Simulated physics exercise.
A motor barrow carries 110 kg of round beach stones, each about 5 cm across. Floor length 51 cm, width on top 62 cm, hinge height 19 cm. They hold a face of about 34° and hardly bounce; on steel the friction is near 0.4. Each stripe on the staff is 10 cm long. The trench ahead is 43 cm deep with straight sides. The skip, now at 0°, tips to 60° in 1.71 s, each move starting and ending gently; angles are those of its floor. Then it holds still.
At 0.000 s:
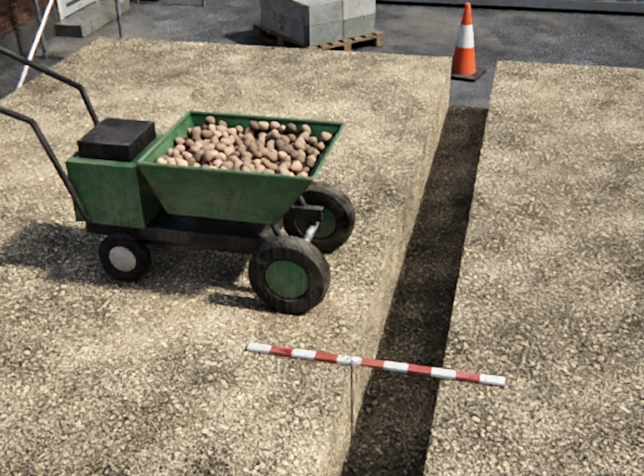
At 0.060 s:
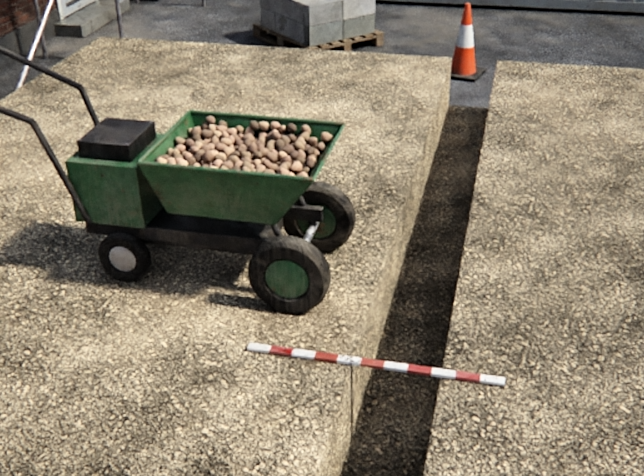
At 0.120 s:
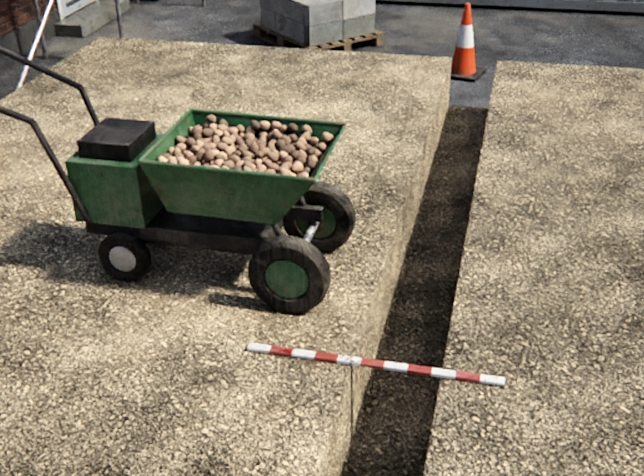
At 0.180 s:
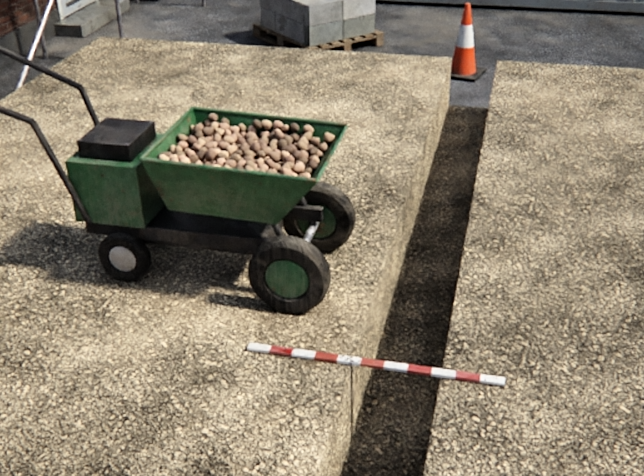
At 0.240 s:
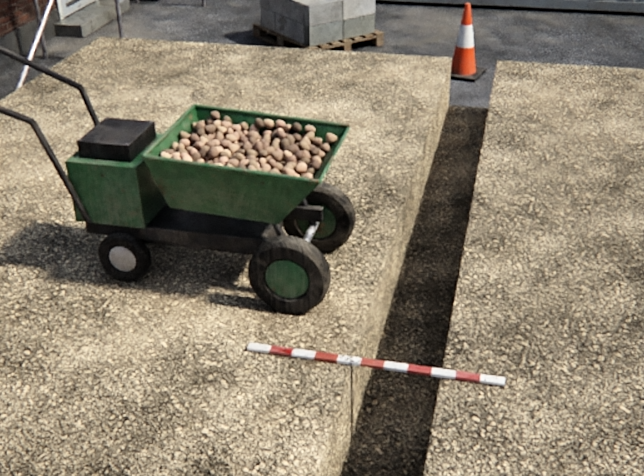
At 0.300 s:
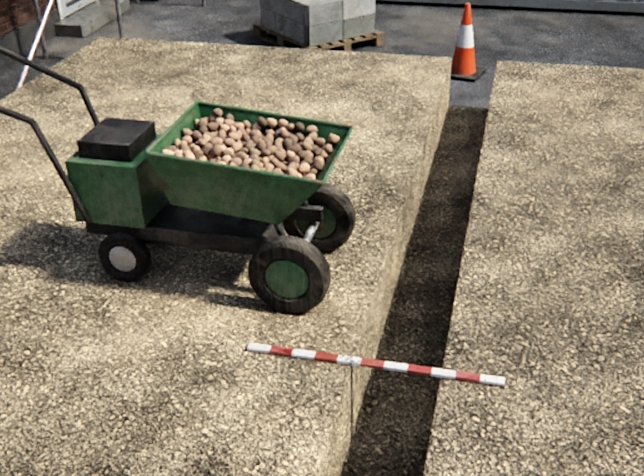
The green skip on a motor barrow, piled with round brownish stones, tilted slightly down to the right, while the wheels stayed still beside a narrow trench with a red-and-white staff across it.
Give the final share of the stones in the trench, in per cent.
Close to 62 in a hundred.
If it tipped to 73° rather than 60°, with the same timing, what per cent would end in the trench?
In that case some 60 per cent.
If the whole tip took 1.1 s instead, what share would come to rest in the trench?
Then about 55 per cent.
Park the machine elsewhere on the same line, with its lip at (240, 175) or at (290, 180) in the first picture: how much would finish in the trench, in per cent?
About 70 and 80 per cent.
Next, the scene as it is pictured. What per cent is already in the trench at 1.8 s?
About 20 per cent by then.
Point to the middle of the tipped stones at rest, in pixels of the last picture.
Around (432, 350).
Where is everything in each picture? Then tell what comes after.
In the first picture, lip at (313, 180), floor tilted 0°, highest stones at (263, 129).
In the second picture, lip at (313, 180), floor tilted 0°, highest stones at (263, 129); the stones move at 0.1 m/s on average.
In the third picture, lip at (314, 181), floor tilted 1°, highest stones at (259, 129); the stones move at 0.1 m/s on average.
In the fourth picture, lip at (316, 181), floor tilted 2°, highest stones at (254, 128); the stones move at 0.2 m/s on average.
In the fifth picture, lip at (319, 182), floor tilted 3°, highest stones at (237, 125); the stones move at 0.2 m/s on average.
In the sixth picture, lip at (323, 184), floor tilted 5°, highest stones at (212, 126); the stones move at 0.3 m/s on average.
After 1.3 s the floor is at 51°; 100 % in the skip; the foremost stones are at (396, 220).
After 1.8 s the floor is at 60°; 67 % in the skip, 22 % in the trench, 11 % past the trench; the foremost stones are at (503, 292).
After 2.2 s the floor is at 60°; 43 % in the skip, 33 % in the trench, 24 % past the trench; the foremost stones are at (570, 305).
After 4.1 s the floor is at 60°; 14 % in the skip, 62 % in the trench, 24 % past the trench; the foremost stones are at (621, 315).
